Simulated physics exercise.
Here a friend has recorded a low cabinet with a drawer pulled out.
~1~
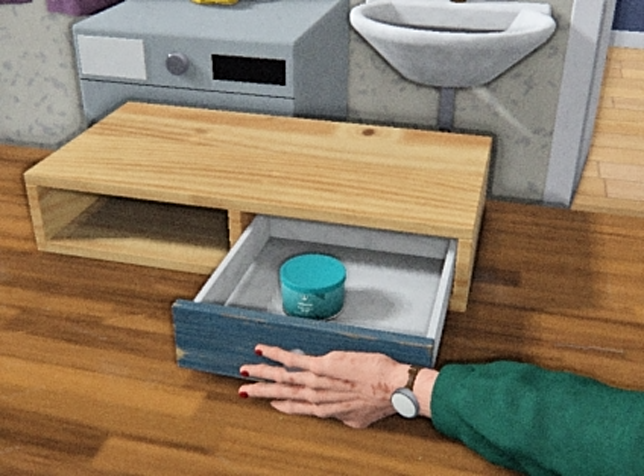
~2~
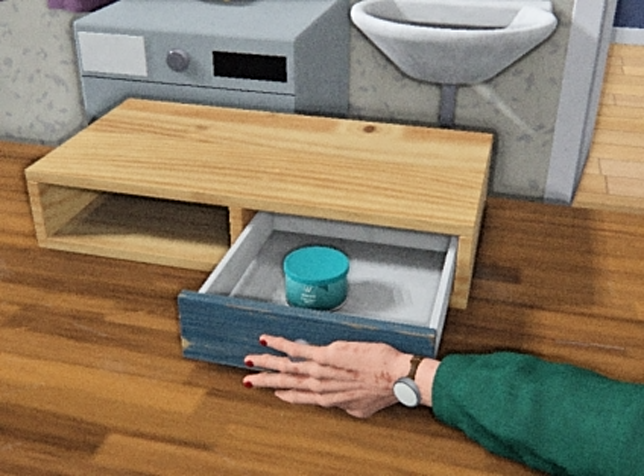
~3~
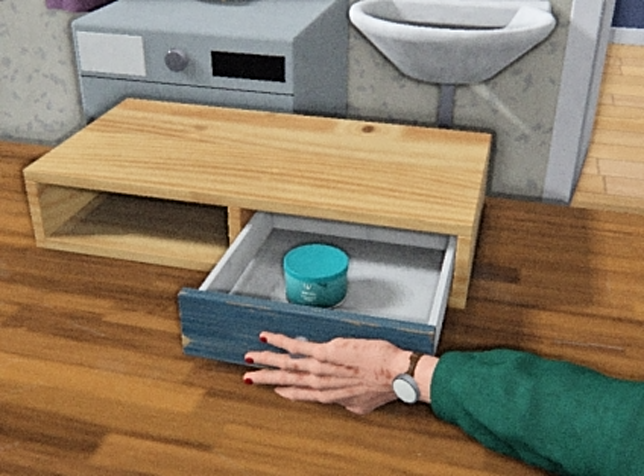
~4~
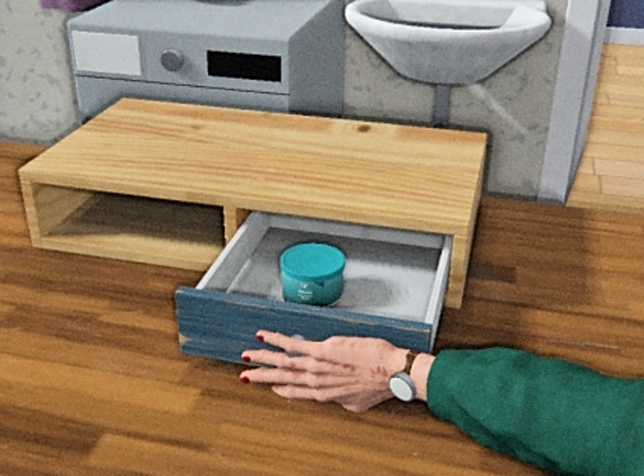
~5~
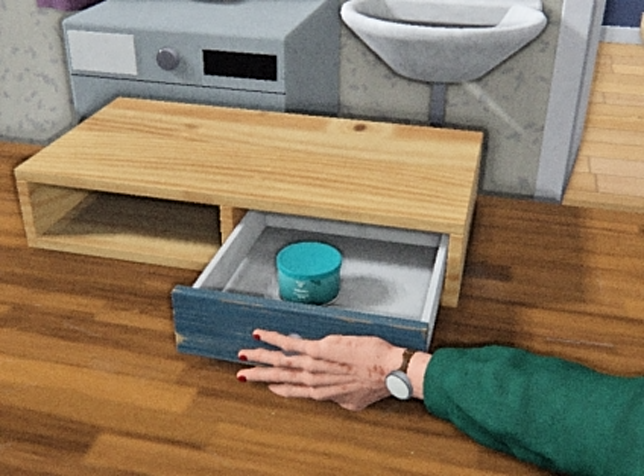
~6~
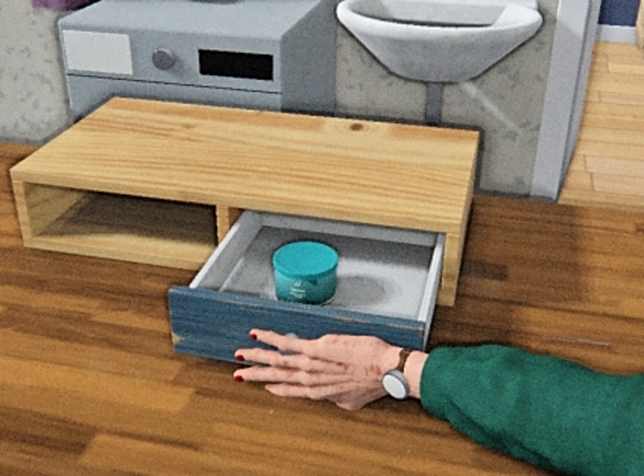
Only the view itself moves, shifting very slightly, while a hand with red nails, a wristwatch and a green sleeve rests still against the front of an open blue drawer at the right of a low wooden cabinet. A turquoise pot sits inside the drawer, unmoving. Seen from slightly above, the cabinet stands on a brown wood floor, with a grey appliance and white basin behind.
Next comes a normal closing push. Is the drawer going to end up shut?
So the drawer closes all the way in the end.
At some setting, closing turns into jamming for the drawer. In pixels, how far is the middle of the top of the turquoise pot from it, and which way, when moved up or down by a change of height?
Close to 20 pixels in the upward direction.
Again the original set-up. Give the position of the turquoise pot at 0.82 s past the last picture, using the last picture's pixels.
It should be close to (336, 215).
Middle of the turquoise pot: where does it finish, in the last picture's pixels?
Resting spot: Approximately (343, 202).
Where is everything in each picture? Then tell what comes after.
In the first frame, drawer (331, 287) wide open; turquoise pot (314, 289).
In the second frame, drawer (334, 279) wide open; chest (273, 189).
In the third frame, drawer (334, 276) wide open; turquoise pot (317, 278).
In the fourth frame, drawer (330, 275) wide open; chest (267, 188).
In the fifth frame, drawer (327, 274) wide open; turquoise pot (310, 276).
In the sixth frame, drawer (323, 273) wide open; chest (260, 187).
Then, 0.40 s later than the last frame, drawer starting in.
Then, 0.62 s later than the last frame, drawer about half in.
Then, 0.82 s later than the last frame, drawer nearly in.
When it is over, the drawer shuts flush.
